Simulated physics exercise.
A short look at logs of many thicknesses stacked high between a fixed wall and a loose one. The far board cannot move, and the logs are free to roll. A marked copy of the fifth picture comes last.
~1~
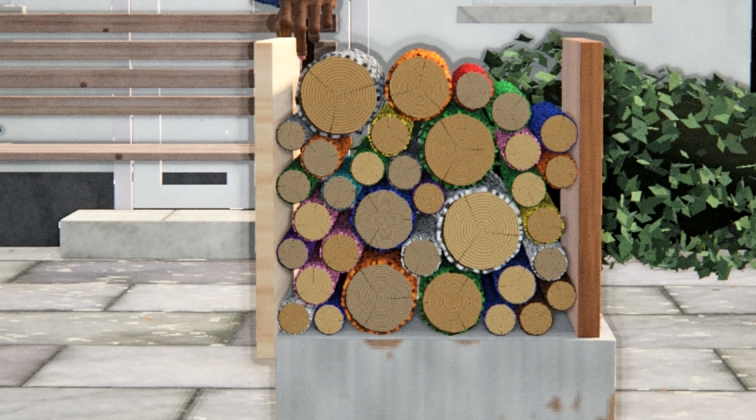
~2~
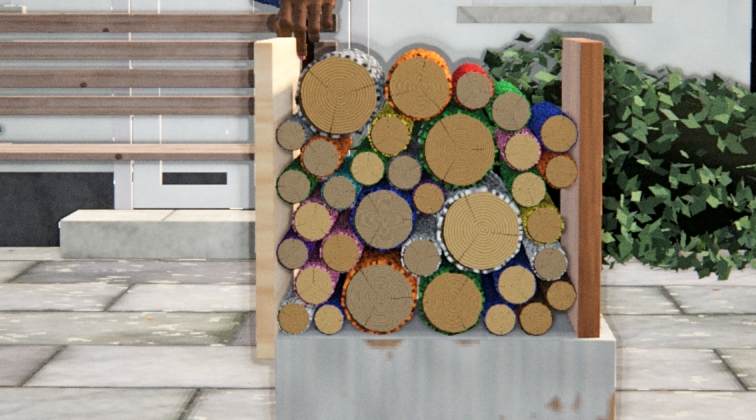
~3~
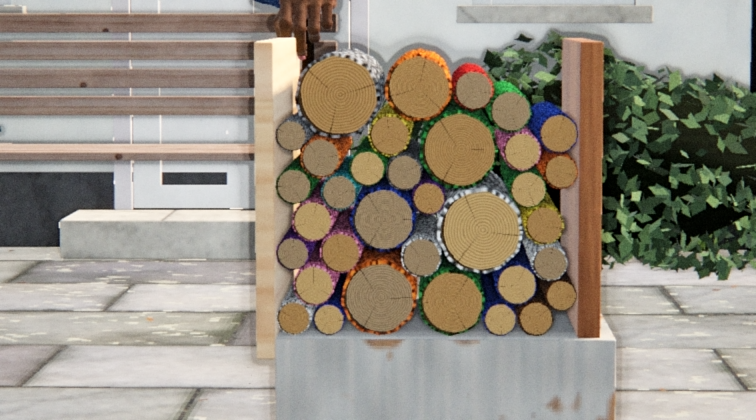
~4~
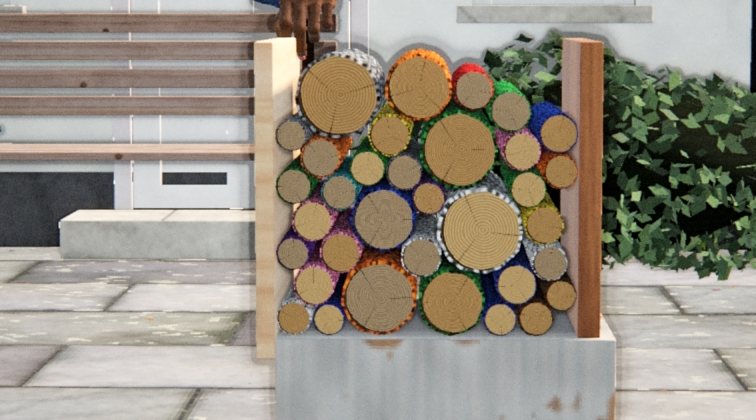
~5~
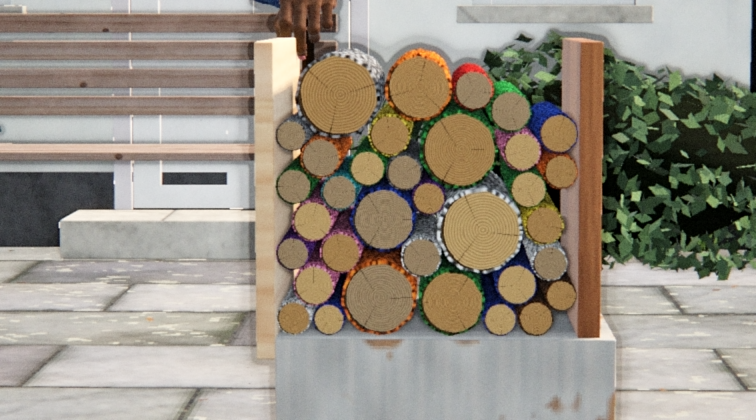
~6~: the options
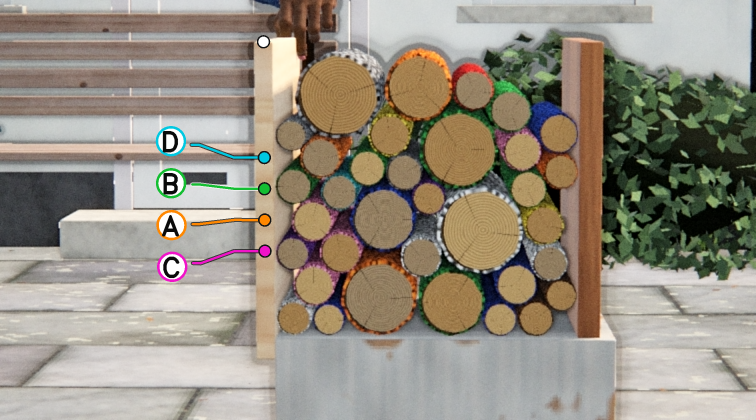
A dark hand stayed at the top left of a pile of round logs with colourful bark, stacked between two wooden boards on a grey block beside a bench, and nothing visibly moved.
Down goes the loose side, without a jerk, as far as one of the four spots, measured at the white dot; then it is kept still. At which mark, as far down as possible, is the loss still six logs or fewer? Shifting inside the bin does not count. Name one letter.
The answer is mark C.
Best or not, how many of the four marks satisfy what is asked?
Four of them.
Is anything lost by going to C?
At C: Yes.
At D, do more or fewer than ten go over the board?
It loses fewer than ten.
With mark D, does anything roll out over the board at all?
No.
On the marked copy, A at (265, 220); B at (265, 189); C at (265, 251); D at (264, 158); the white dot at (264, 42).
Taking C. A third of the way, top of the board (274, 131).
Two thirds of the way, top of the board (275, 229).
When it is over, top of the board (275, 250), four out over the board.
As for the rest, A one out over the board; B one out over the board; D none out over the board.
